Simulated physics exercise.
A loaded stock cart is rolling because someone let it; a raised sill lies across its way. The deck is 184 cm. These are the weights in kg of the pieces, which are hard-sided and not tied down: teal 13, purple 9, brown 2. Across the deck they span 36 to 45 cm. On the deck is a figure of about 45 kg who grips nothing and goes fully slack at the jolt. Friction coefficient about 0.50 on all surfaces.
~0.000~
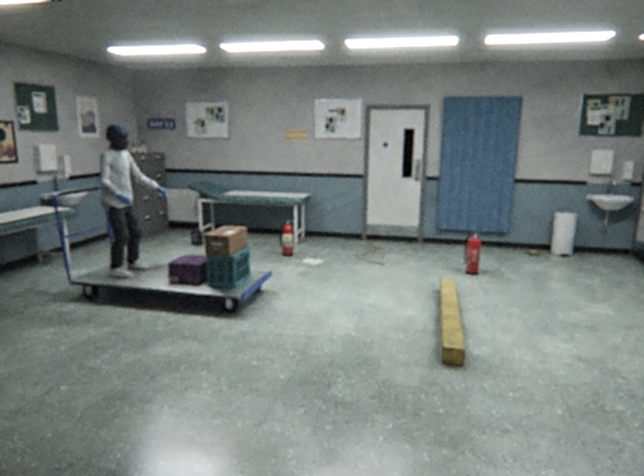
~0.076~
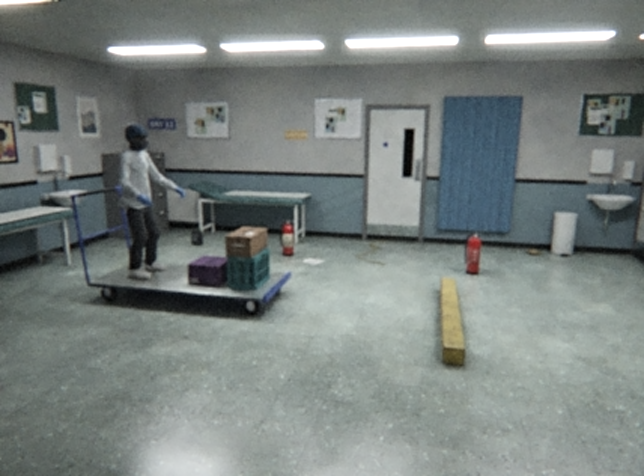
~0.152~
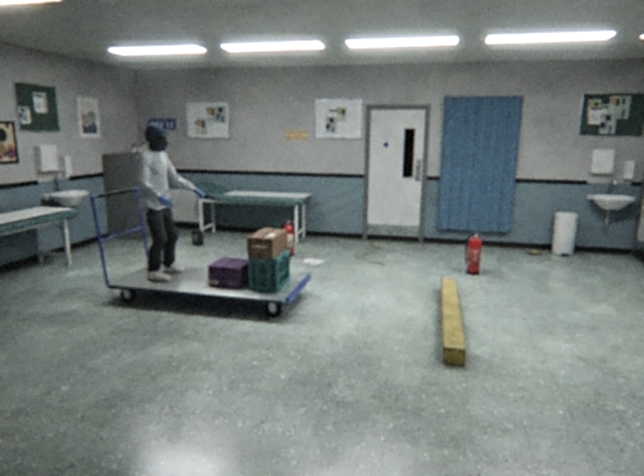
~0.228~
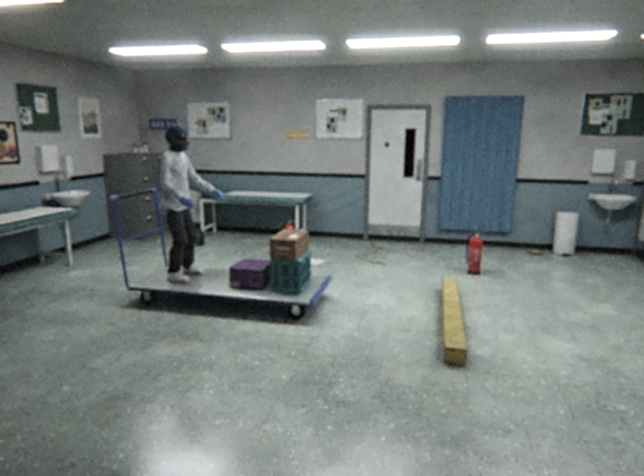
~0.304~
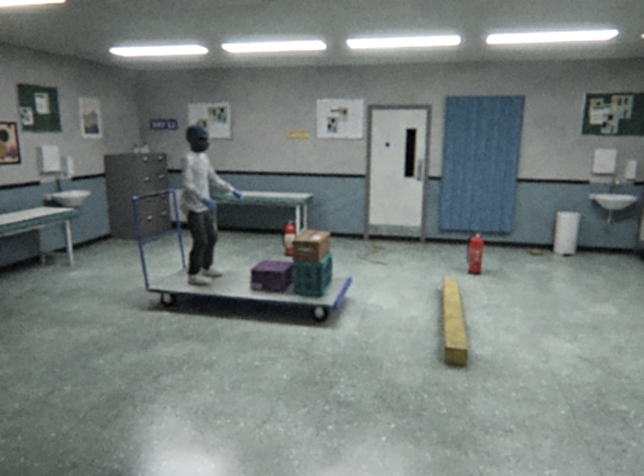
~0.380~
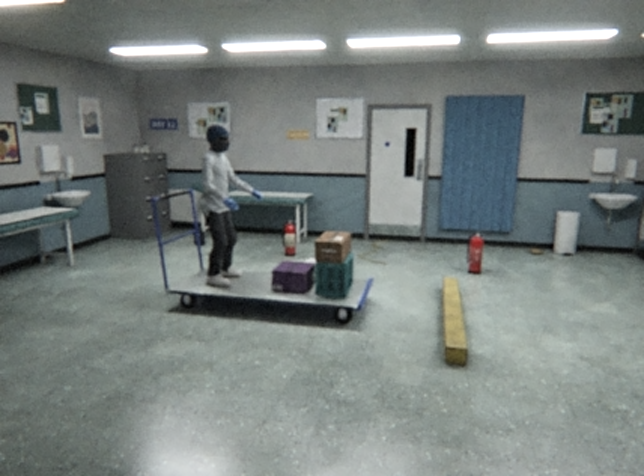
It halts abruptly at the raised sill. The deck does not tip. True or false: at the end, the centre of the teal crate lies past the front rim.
True.
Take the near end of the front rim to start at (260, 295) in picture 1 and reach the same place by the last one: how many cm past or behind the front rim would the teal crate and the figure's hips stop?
Rest points: Teal at 0 cm behind, hips at 50 cm behind.
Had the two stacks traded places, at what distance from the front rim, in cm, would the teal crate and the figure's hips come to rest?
Teal 50 behind, hips 70 behind.
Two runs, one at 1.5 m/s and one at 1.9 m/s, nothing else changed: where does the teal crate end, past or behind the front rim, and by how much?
First 20 cm behind, then 20 cm behind.
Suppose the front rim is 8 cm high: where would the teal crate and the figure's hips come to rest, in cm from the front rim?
Teal 20 behind, hips 70 behind.
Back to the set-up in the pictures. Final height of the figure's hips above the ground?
About 50 cm above the ground.
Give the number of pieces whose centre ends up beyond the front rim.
2 of them.
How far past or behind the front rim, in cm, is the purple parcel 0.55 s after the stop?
About 35 cm behind the rim.
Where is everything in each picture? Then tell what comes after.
Teal crate (229, 266), purple parcel (192, 269), rim corner (242, 297); 0 cm covered, 186 to go, in the first picture.
Teal crate (249, 267), purple parcel (211, 270), rim corner (264, 299); 21 cm covered, 165 to go, in the second picture.
Teal crate (270, 269), purple parcel (231, 272), rim corner (287, 301); 42 cm covered, 143 to go, in the third picture.
Teal crate (292, 271), purple parcel (252, 273), rim corner (311, 303); 64 cm covered, 122 to go, in the fourth picture.
Teal crate (314, 272), purple parcel (273, 275), rim corner (335, 305); 85 cm covered, 101 to go, in the fifth picture.
Teal crate (335, 273), purple parcel (294, 276), rim corner (359, 307); 106 cm covered, 80 to go. Speed about 2.8 m/s, in the sixth picture.
After 0.67 s the deck stops.
After 0.92 s the teal crate is 8 cm behind the rim, tilted 35°, near (447, 276) in the last picture's view.
After 1.22 s the teal crate is 6 cm past the rim, tilted 80°, near (462, 280) in the last picture's view.
After 1.67 s the teal crate is 15 cm past the rim, tilted 135°, near (473, 293) in the last picture's view.
When all is still (3.0 s), past the rim, teal crate and brown parcel; behind it, purple parcel and the figure's hips.
